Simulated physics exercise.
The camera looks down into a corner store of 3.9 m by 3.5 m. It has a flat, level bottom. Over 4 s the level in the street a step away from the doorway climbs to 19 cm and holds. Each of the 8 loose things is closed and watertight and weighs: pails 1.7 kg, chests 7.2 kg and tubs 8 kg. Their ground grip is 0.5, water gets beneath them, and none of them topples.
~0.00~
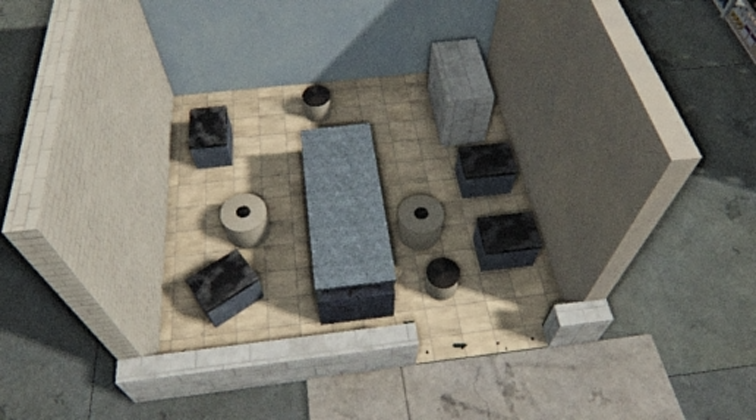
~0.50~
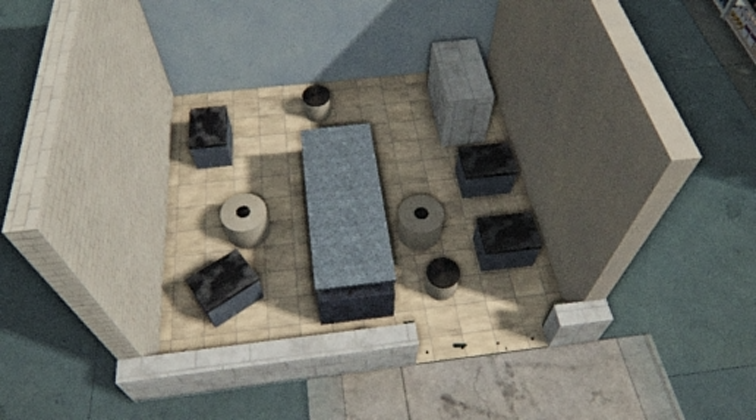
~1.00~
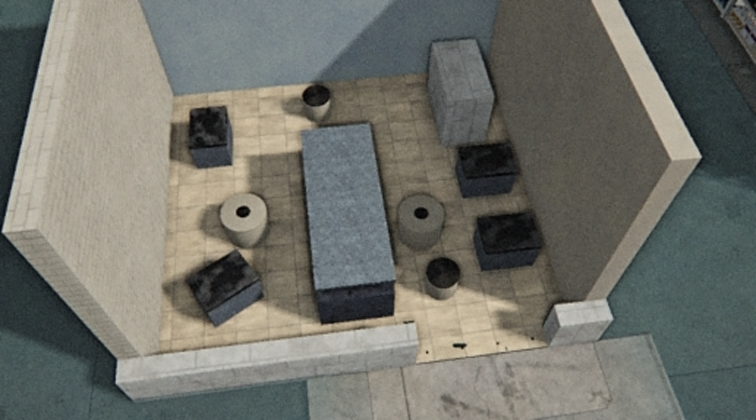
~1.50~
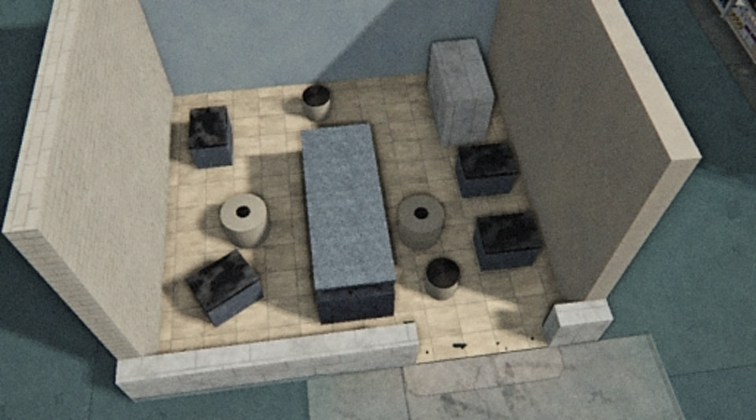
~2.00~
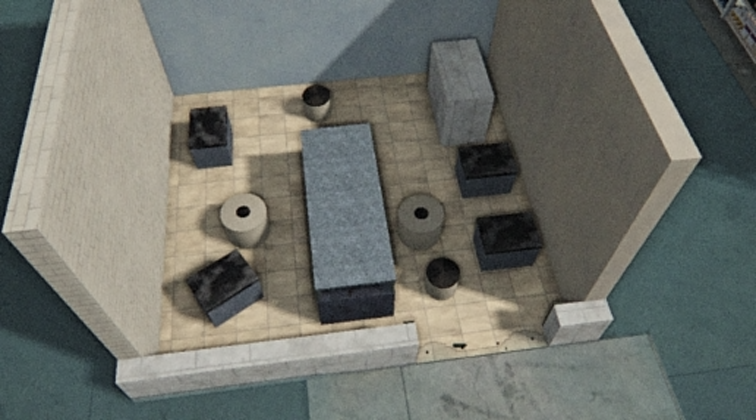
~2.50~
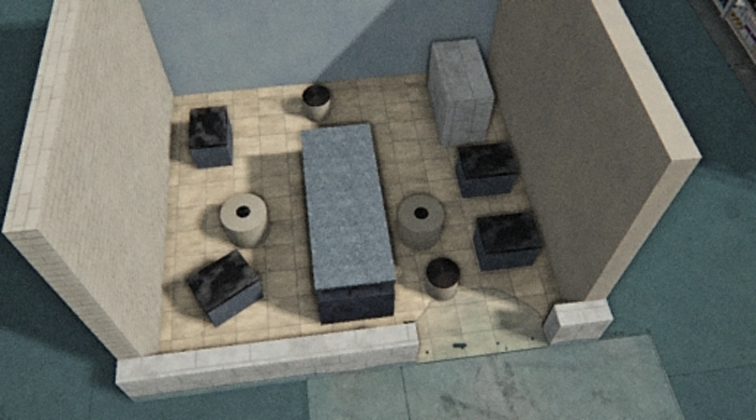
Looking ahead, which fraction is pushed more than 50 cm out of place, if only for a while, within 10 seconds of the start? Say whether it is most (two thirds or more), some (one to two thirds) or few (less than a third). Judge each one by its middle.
Some.
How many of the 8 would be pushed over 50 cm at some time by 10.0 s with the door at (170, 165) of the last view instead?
You'd get 6 in that case.
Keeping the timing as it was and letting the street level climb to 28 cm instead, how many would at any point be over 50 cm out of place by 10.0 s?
In that case the number is 7.
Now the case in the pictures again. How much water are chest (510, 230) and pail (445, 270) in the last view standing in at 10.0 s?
About 15 and 7 cm.
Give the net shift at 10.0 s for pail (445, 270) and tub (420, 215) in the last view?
250 cm and 150 cm respectively.
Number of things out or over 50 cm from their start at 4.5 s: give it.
My count gives 3.
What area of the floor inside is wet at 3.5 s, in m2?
That flooded area is roughly 2.0 m2.
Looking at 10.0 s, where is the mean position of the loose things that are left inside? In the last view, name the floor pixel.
I'd say about (295, 223) in the last view.
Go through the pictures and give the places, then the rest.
A pail at (443, 272) rests on the ground; a chest at (208, 126), on the bottom; 0.0 m2 under water; 0 of 8 have shifted, in the first frame.
A pail at (443, 272), on the bottom; a chest at (208, 126), on the bottom; water covers 0.0 m2; 0 of 8 have shifted, in the second frame.
A pail at (443, 272), on the bottom; a chest at (208, 126), on the bottom; water covers 0.0 m2; 0 of 8 have shifted, in the third frame.
A pail at (443, 272) rests on the ground; a chest at (208, 126) rests on the ground; 0.0 m2 under water; 0 of 8 have shifted, in the fourth frame.
A pail at (443, 272) rests on the ground; a chest at (208, 126) rests on the ground; 0.0 m2 under water; 0 of 8 have shifted, in the fifth frame.
A pail at (443, 272) rests on the ground; a chest at (208, 126), on the bottom; 0.4 m2 under water; 0 of 8 have shifted, in the sixth frame.
After 3.5 s 0 of 8 are over 50 cm from their spots; 1 afloat.
After 4.5 s 3 of 8 are over 50 cm from their spots; 2 afloat.
After 7.0 s 4 of 8 are over 50 cm from their spots; 5 afloat.
After 10.0 s 5 of 8 are over 50 cm from their spots, and 5 have been at some point; 5 afloat.
